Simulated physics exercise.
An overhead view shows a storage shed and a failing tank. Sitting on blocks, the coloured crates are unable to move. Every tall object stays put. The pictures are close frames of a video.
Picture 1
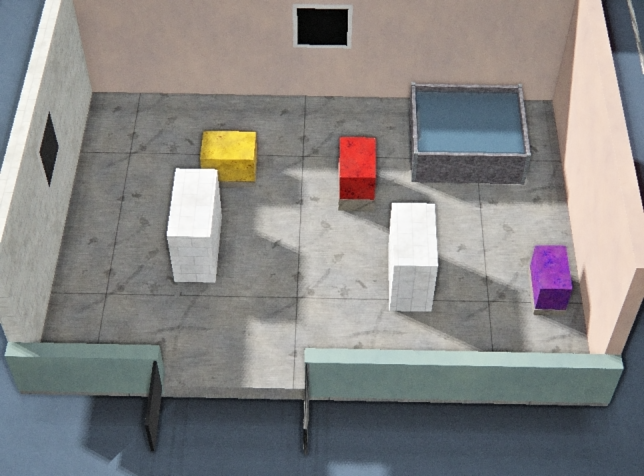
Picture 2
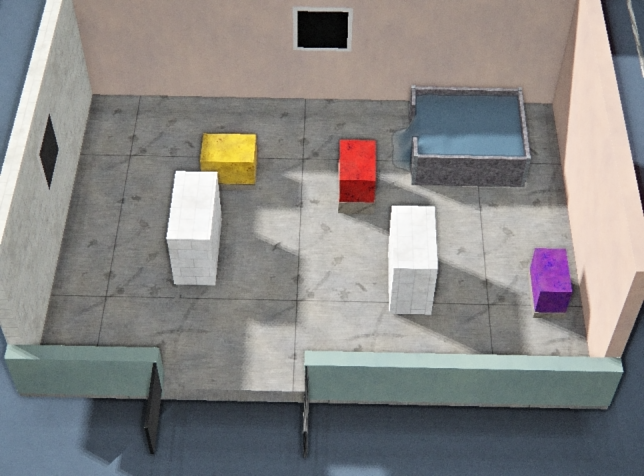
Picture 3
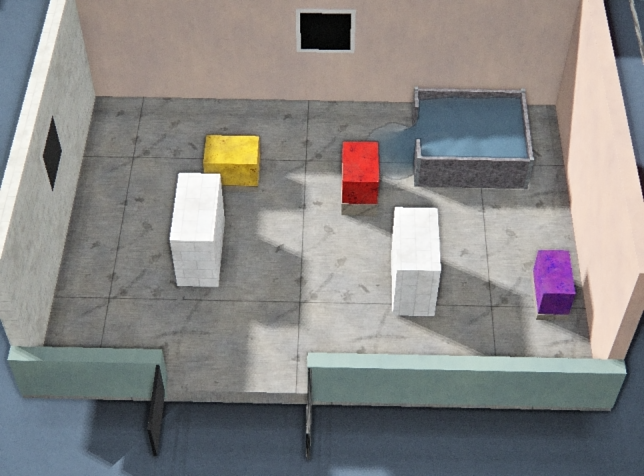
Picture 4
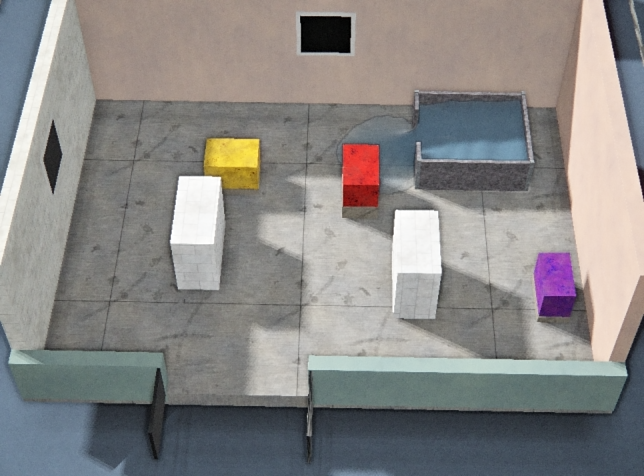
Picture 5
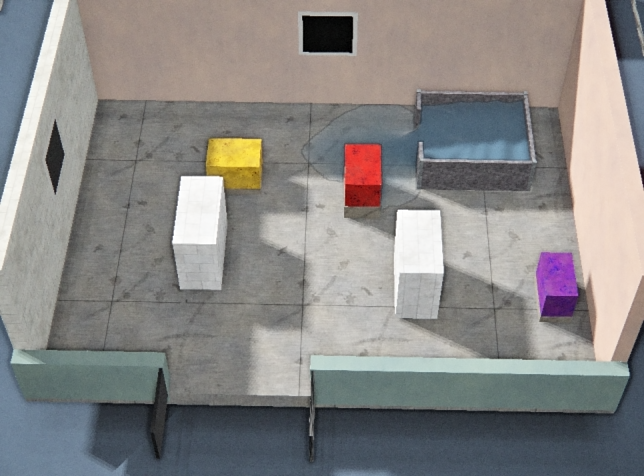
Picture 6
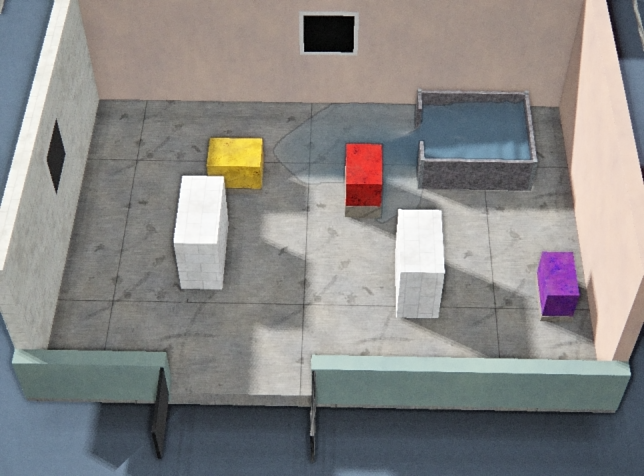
In the video, water sits still in a stone-edged tank at the back right of a walled room with coloured crates and white blocks, then pours from the tank's left side and spreads leftward across the floor behind the red crate.
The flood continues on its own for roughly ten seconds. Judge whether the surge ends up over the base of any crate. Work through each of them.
The red crate ends up dry, the yellow crate ends up wet, the purple crate ends up dry.
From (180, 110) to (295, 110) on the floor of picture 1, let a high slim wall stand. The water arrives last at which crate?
Crate marked purple.
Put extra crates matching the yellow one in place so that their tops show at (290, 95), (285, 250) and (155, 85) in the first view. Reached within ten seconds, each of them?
Well, the first one goes wet, the second is never reached, and the third goes wet.
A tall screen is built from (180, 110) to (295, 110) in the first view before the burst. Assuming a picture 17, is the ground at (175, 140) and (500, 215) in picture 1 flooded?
As listed: Under water, free of water.
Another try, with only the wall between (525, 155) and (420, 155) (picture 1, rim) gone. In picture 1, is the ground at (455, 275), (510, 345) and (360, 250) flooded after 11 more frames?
So it's liquid at the first, liquid at the second and liquid at the third.
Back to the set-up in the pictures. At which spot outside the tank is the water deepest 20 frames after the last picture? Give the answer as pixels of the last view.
(99, 104).
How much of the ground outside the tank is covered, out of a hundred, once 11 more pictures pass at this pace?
I'd estimate some 30 per cent.
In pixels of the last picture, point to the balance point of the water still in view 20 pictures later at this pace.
I'd say near (334, 157).
A moment on, water covers 20 % of the floor; the red crate water round its plinth, the yellow crate water round its plinth, the purple crate not reached.
Next, water covers 30 % of the floor; the red crate water round its plinth, the yellow crate water round its plinth, the purple crate not reached.
Then, water covers 35 % of the floor; the red crate water round its plinth, the yellow crate water round its plinth, the purple crate water round its plinth.
Later, water covers 60 % of the floor; the red crate water round its plinth, the yellow crate water round its plinth, the purple crate water round its plinth.
In the end, water covers 70 % of the floor; the red crate stayed above the water, the yellow crate was topped, the purple crate stayed above the water.
